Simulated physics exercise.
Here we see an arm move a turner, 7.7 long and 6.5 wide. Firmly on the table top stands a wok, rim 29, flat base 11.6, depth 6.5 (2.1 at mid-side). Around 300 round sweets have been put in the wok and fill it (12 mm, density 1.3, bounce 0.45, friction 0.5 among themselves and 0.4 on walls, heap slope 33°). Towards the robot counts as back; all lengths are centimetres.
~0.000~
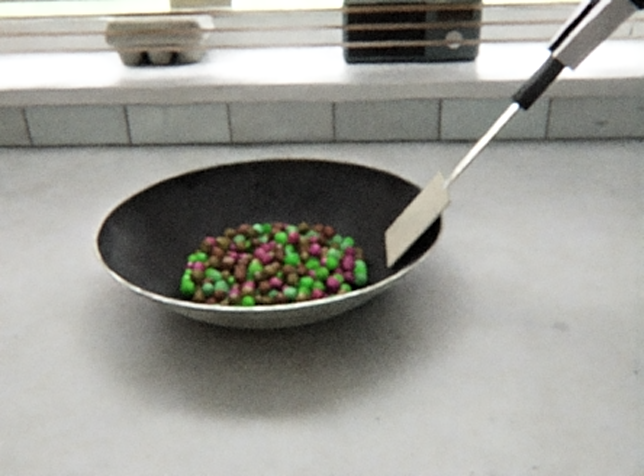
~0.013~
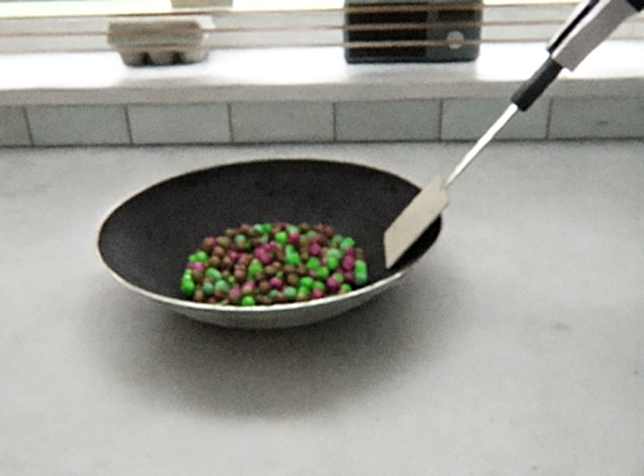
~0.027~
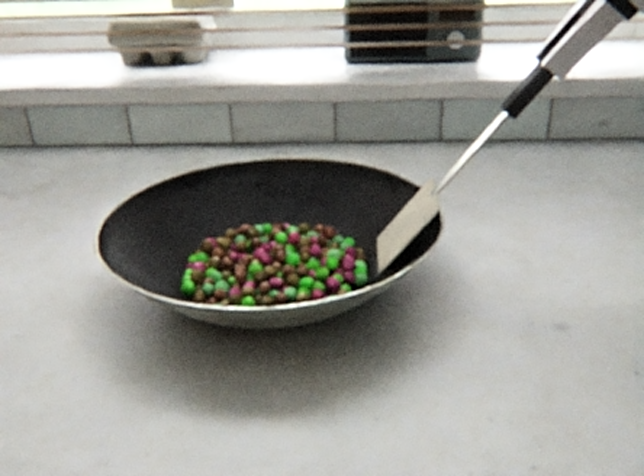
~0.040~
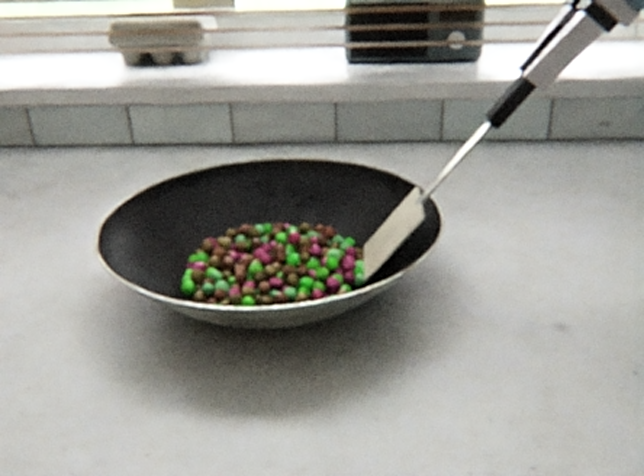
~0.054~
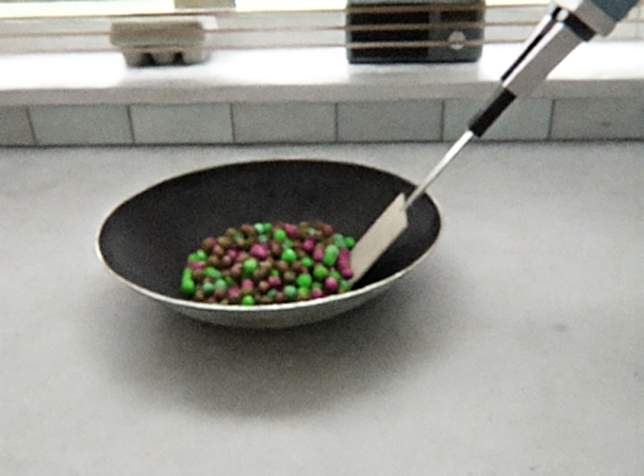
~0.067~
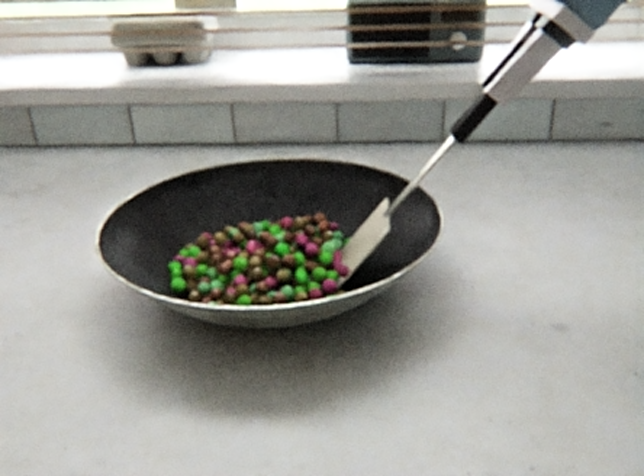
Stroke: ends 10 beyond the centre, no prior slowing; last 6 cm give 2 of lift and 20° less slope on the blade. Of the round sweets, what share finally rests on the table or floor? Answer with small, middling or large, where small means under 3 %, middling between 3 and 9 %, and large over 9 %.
It is large.
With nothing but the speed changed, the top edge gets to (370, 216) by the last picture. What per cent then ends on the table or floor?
About 35 percent.
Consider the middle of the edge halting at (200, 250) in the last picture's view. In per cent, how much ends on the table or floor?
Around 5 percent.
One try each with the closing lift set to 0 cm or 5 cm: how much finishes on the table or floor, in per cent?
Result, in order: Approx. 20 % and 25 %.
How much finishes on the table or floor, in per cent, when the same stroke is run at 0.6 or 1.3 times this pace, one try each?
Estimates, in order: 15 % and 40 %.
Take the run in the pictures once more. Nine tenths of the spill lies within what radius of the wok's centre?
It comes to about 50 cm.
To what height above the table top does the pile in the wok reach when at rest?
Close to 5.0 centimetres high.
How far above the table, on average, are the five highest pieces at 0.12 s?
Somewhere around 6 centimetres high.
By 0.12 s, sloping 52°, highest piece 7 above the table; 301 in the wok.
By 0.17 s, sloping 47°, highest piece 7 above the table; 301 in the wok.
By 0.40 s, sloping 32°, highest piece 14 above the table; 222 in the wok, 25 on the table or floor, 54 on the blade or in flight.
By 1.45 s, sloping 32°, highest piece 5 above the table; 221 in the wok, 80 on the table or floor.
Final count, 221 in the wok, 80 on the table or floor. That is 27 % on the table or floor.
